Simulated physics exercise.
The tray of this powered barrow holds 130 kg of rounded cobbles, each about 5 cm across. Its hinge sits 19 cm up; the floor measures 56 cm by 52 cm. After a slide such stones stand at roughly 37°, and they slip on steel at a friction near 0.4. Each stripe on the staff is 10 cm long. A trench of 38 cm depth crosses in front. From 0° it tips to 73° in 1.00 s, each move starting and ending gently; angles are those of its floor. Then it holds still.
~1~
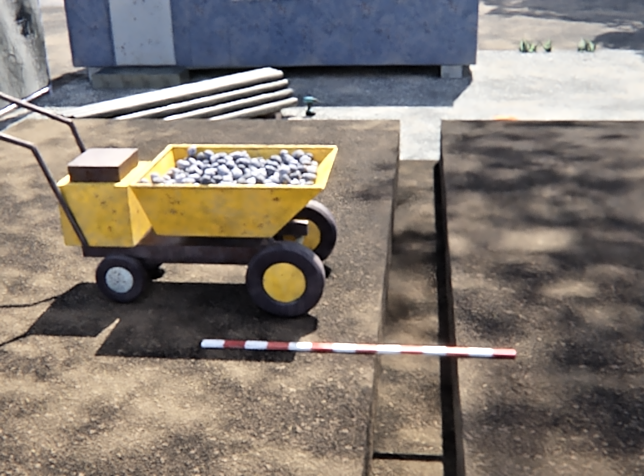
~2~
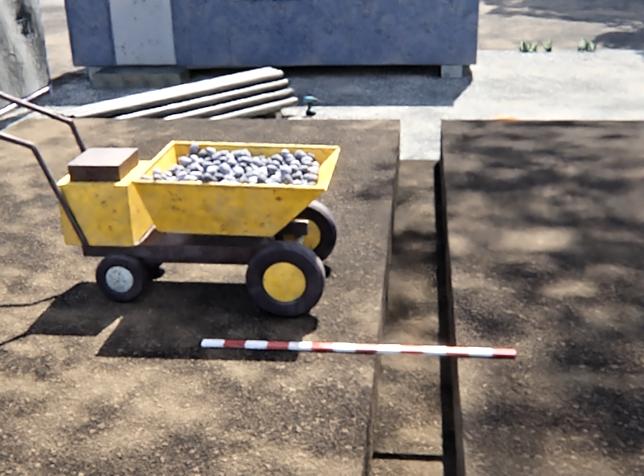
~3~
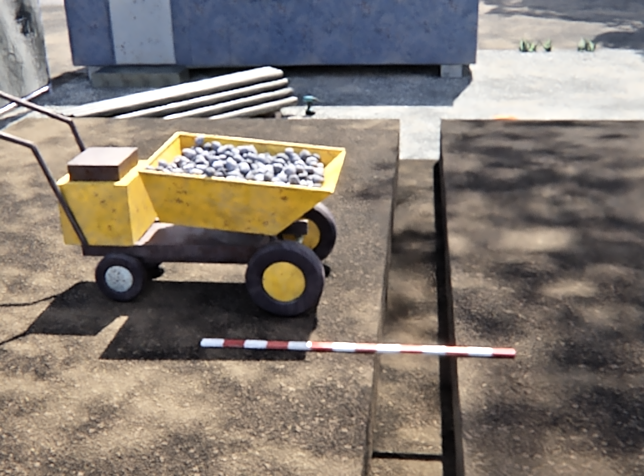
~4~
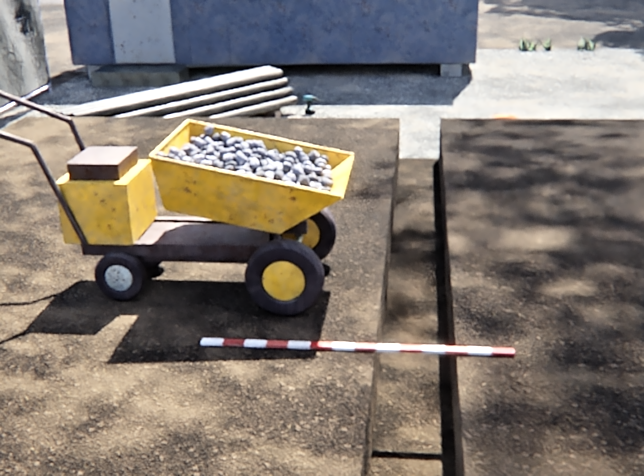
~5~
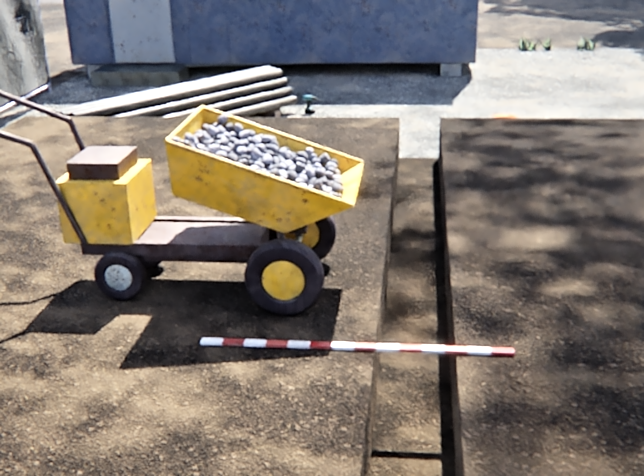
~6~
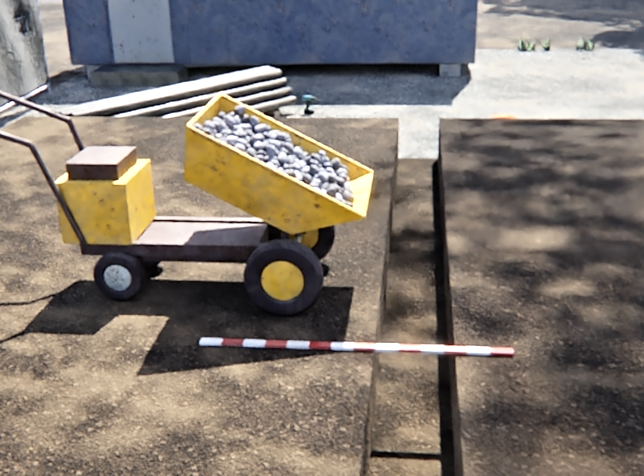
A yellow powered barrow steadily raises its tray of grey cobbles, tilting it toward the right.
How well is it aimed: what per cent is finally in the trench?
About 82 per cent.
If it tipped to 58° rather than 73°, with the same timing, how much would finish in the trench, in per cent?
In that case some 85 per cent.
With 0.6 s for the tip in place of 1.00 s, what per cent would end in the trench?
It would be near 65 per cent.
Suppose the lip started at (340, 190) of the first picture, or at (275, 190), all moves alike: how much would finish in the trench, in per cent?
First some 55, then 85 per cent.
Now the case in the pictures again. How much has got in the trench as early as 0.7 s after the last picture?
Some 45 per cent.
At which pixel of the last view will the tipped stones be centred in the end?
Around (427, 338).
Then, 0.3 s after the last picture the floor is at 62°, 100 % in the tray; the foremost stones are at (393, 240).
Then, 0.7 s after the last picture the floor is at 73°, 49 % in the tray, 45 % in the trench, 5 % past the trench; the foremost stones are at (475, 291).
Then, 1.0 s after the last picture the floor is at 73°, 10 % in the tray, 72 % in the trench, 18 % past the trench; the foremost stones are at (588, 289).
Then, 3.0 s after the last picture the floor is at 73°, 0 % in the tray, 82 % in the trench, 18 % past the trench; the foremost stones are past the picture's edge.
